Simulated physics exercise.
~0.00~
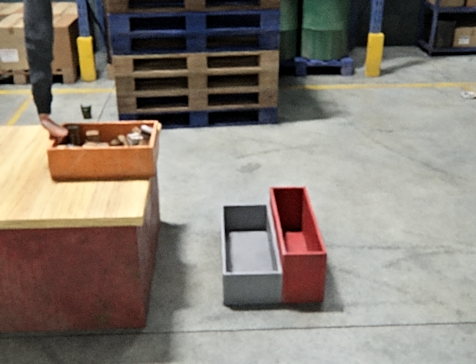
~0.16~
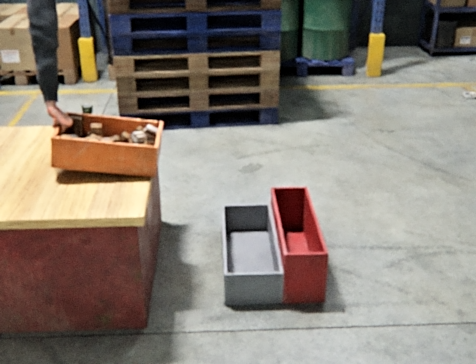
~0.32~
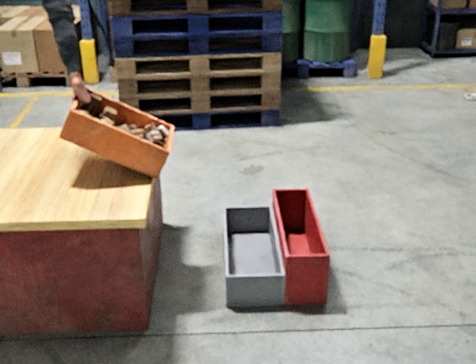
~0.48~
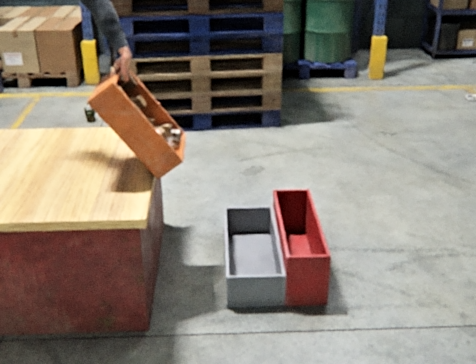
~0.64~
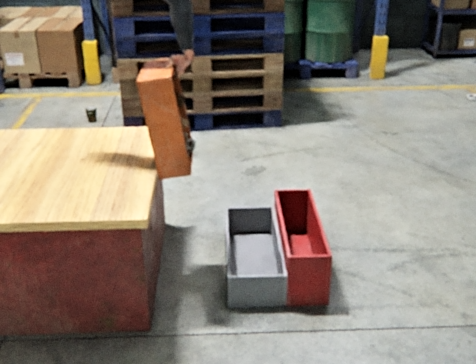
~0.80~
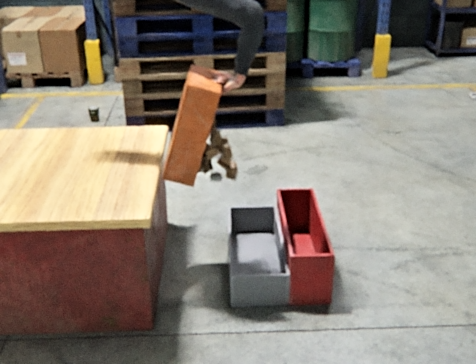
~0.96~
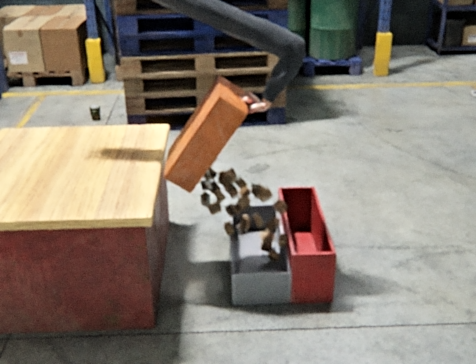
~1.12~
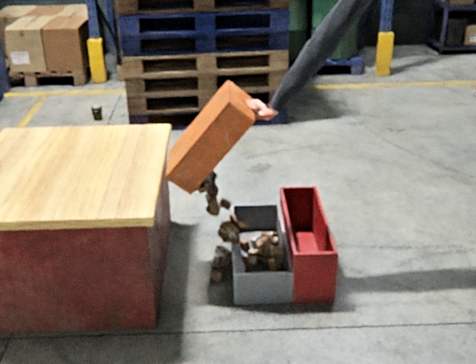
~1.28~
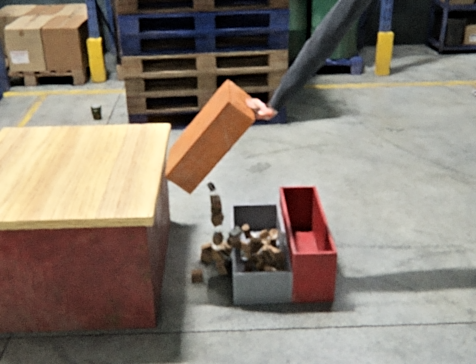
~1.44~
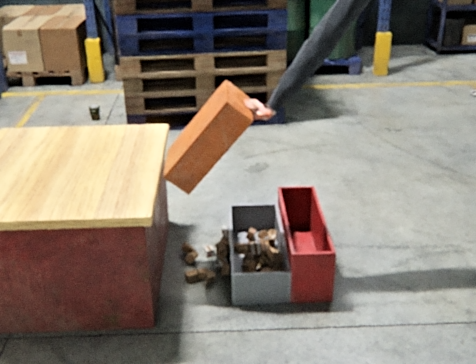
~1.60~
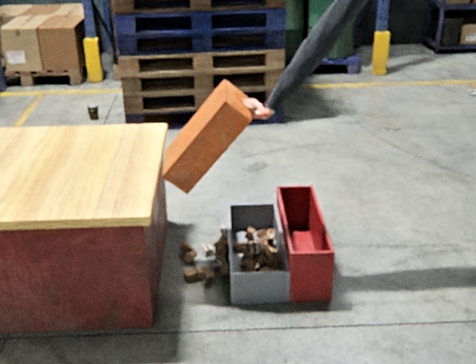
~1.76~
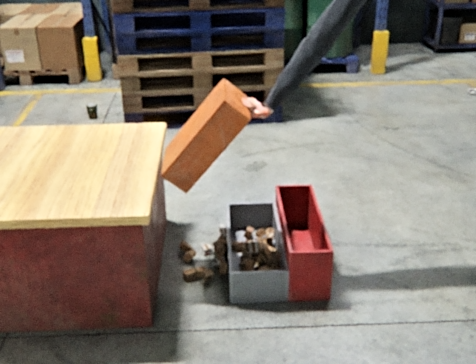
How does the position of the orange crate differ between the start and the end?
At the start the orange crate sits upright on top of the bench. By the end it is farther right, held tipped steeply over past the bench edge.
